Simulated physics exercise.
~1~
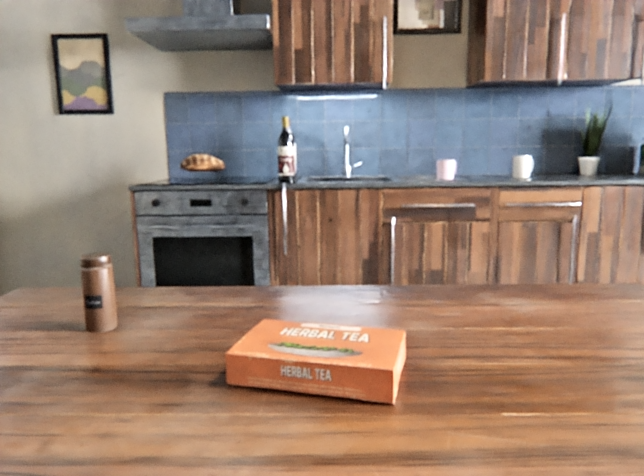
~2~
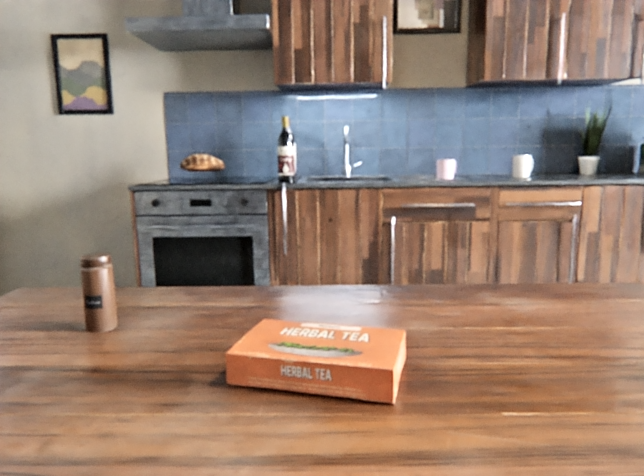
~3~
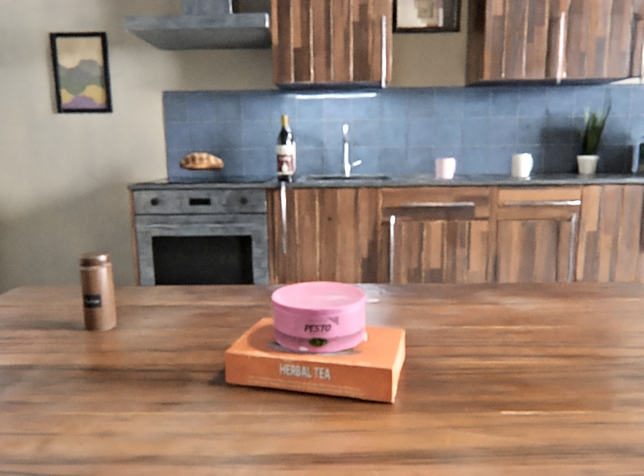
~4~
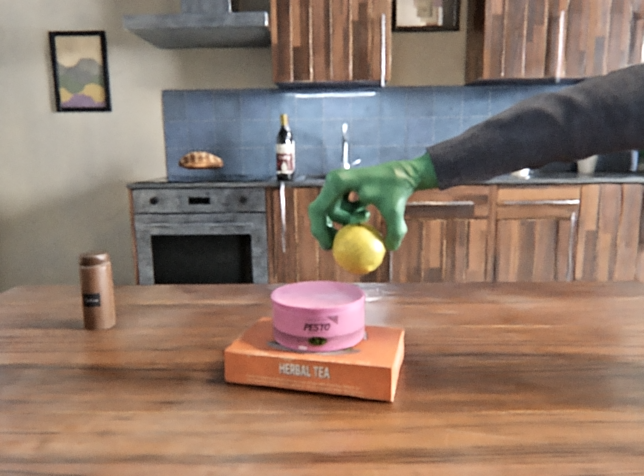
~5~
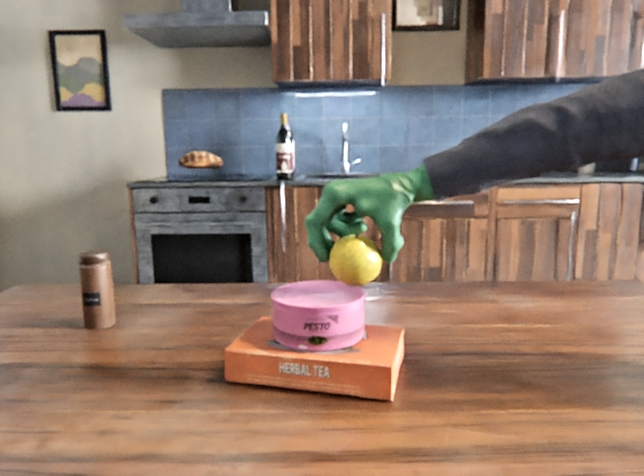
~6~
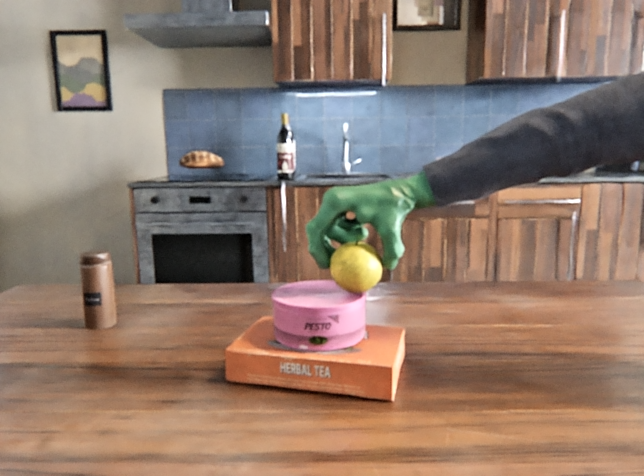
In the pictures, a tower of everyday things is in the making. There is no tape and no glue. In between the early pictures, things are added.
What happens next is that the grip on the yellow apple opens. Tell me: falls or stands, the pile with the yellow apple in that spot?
Stands.
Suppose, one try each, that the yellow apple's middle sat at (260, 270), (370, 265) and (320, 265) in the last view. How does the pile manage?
The pile collapses the first time, collapses the second time and remains standing the third time.
Then, 0.20 s on from there, no change.
Then, 0.40 s on from there, yellow apple resting near (356, 267).
In the end, all 4 unmoved. At the end, from the last picture's camera, yellow apple near (356, 267). The pile holds.
